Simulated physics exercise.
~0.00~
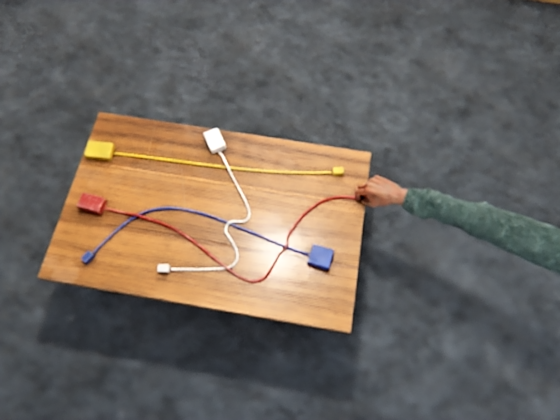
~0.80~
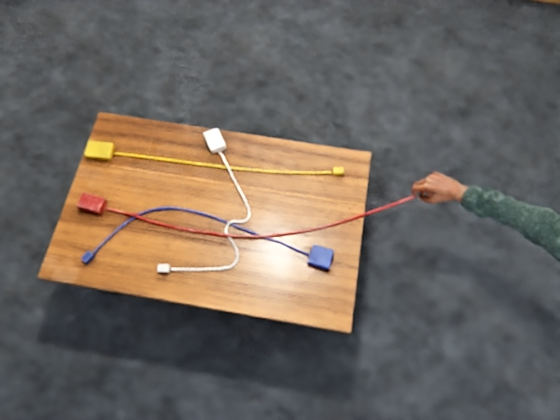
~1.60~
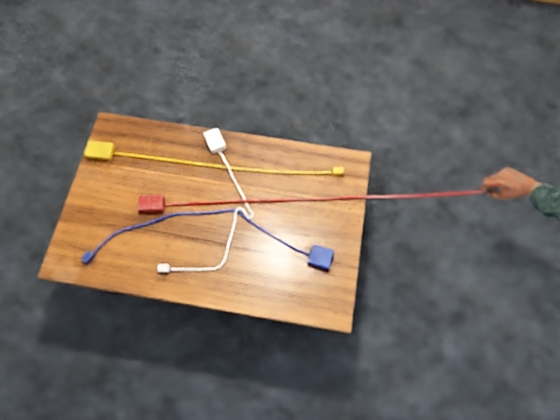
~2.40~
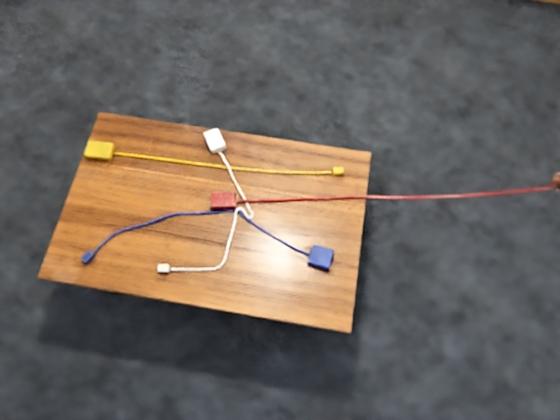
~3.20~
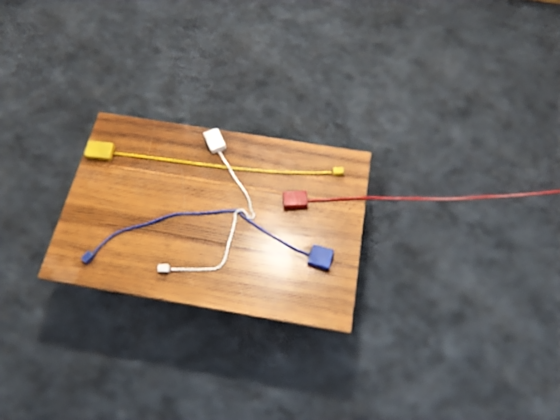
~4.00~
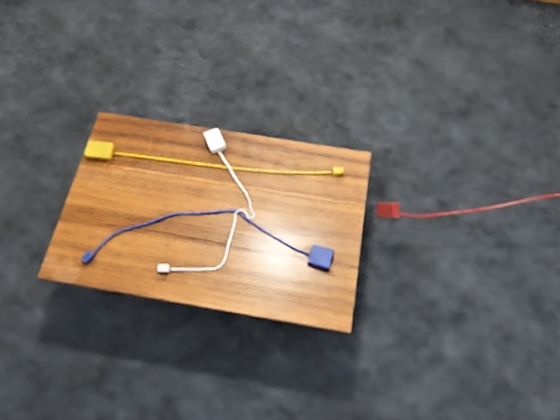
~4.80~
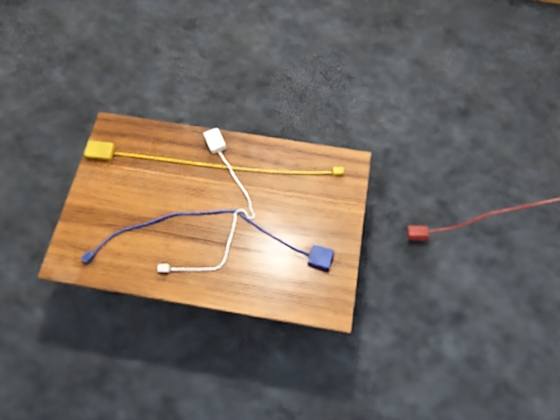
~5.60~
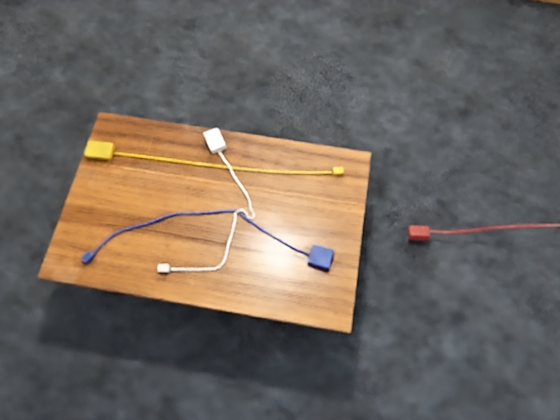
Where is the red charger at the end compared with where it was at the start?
At the start the red charger lies on the left side of the wooden table, below the yellow one. By the end it is off the table, beyond the right edge.
